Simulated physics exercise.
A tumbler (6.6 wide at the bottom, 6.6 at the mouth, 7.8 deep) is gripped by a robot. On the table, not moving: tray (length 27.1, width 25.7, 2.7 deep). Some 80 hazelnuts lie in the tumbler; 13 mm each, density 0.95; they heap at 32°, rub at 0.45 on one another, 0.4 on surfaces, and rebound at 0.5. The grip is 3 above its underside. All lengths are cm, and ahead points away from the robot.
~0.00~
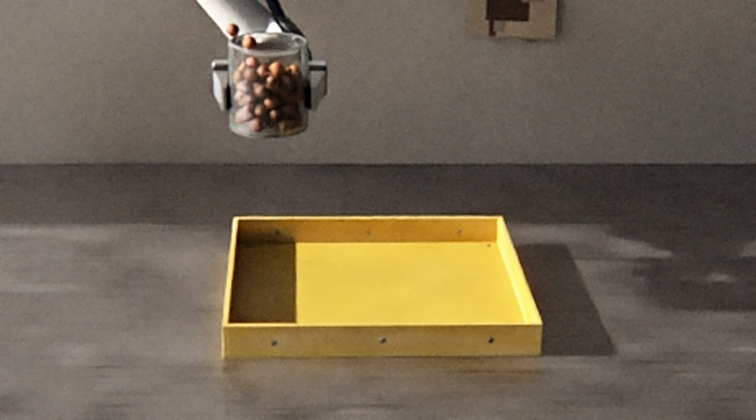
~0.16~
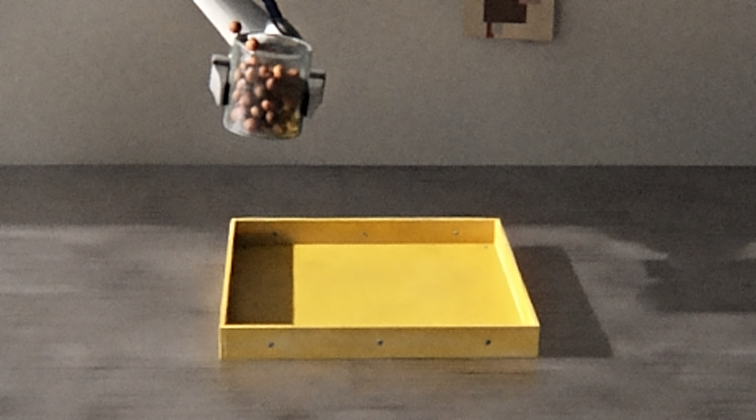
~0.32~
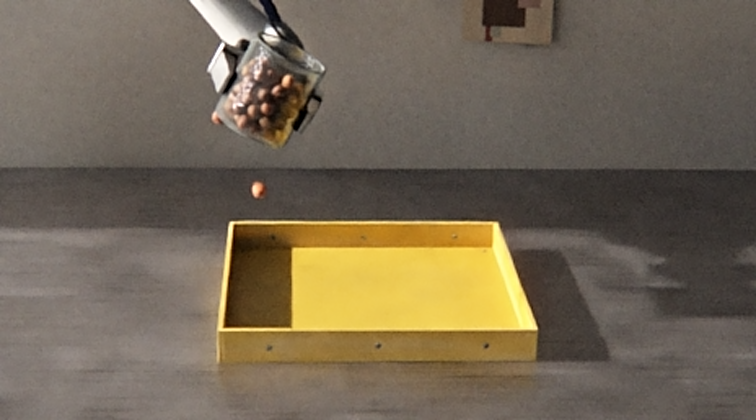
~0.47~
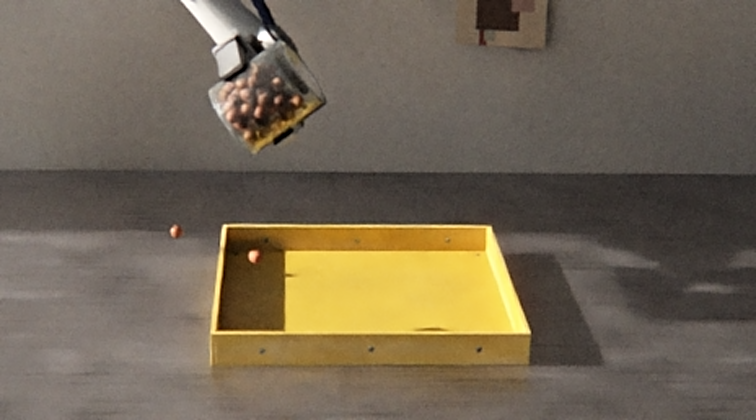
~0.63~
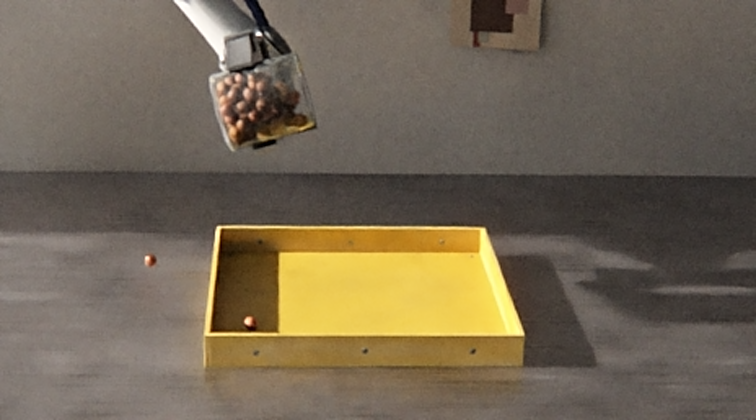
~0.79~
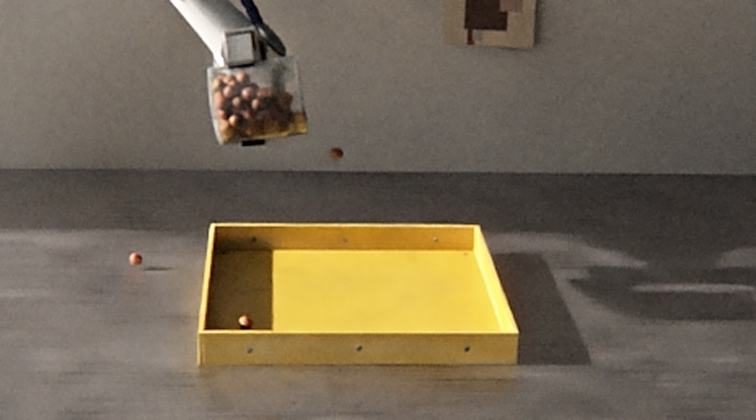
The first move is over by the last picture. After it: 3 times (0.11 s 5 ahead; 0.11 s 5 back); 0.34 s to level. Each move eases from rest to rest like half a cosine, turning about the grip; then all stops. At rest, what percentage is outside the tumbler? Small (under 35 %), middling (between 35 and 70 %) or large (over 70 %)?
Answer: Large; over 70 % of the hazelnuts finish outside the tumbler.
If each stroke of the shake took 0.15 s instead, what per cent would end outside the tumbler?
In that case some 80 per cent.
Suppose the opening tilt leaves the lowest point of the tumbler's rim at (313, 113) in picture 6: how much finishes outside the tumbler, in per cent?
Some 55 per cent.
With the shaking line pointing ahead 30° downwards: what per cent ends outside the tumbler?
About 60 per cent.
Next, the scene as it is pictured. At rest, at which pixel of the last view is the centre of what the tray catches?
Near (422, 301).
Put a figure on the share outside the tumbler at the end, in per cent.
Some 95 per cent.
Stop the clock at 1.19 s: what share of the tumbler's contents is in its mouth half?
Some 100 per cent.
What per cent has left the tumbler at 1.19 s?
Near 75 per cent so far.
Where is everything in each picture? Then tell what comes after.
The first picture shows the tumbler middle at (269, 86), level; upper third of the load around (263, 77), from x 235 to 300, top at y 30; 77 in the tumbler.
The second picture shows the tumbler middle at (268, 88), tilted 8° forward; upper third of the load around (263, 80), from x 235 to 295, top at y 30; 75 in the tumbler, 2 in flight or on a rim.
The third picture shows the tumbler middle at (270, 92), tilted 28° forward; upper third of the load around (262, 84), from x 220 to 295, top at y 70; 75 in the tumbler, 2 in flight or on a rim.
The fourth picture shows the tumbler middle at (267, 98), tilted 53° forward; upper third of the load around (255, 86), from x 175 to 295, top at y 70; 75 in the tumbler, 1 in the tray, 1 in flight or on a rim.
The fifth picture shows the tumbler middle at (262, 102), tilted 73° forward; upper third of the load around (252, 90), from x 150 to 300, top at y 80; 75 in the tumbler, 1 in the tray, 1 on the table or floor.
The sixth picture shows the tumbler middle at (257, 101), tilted 81° forward; upper third of the load around (238, 94), from x 135 to 335, top at y 80; 74 in the tumbler, 1 in the tray, 1 on the table or floor, 1 in flight or on a rim.
After 1.19 s, tilted 81° forward, highest piece 20 above the table; 47 in the tray, 21 in the tumbler, 1 on the table or floor, 8 in flight or on a rim.
After 1.59 s, tilted 52° forward, highest piece 20 above the table; 71 in the tray, 3 in the tumbler, 3 on the table or floor.
After 1.99 s, level, highest piece 18 above the table; 71 in the tray, 3 in the tumbler, 3 on the table or floor.
After 3.04 s, level, highest piece 18 above the table; 71 in the tray, 3 in the tumbler, 3 on the table or floor.
In the end, 71 in the tray, 3 in the tumbler, 3 on the table or floor. That is 96 % outside the tumbler.
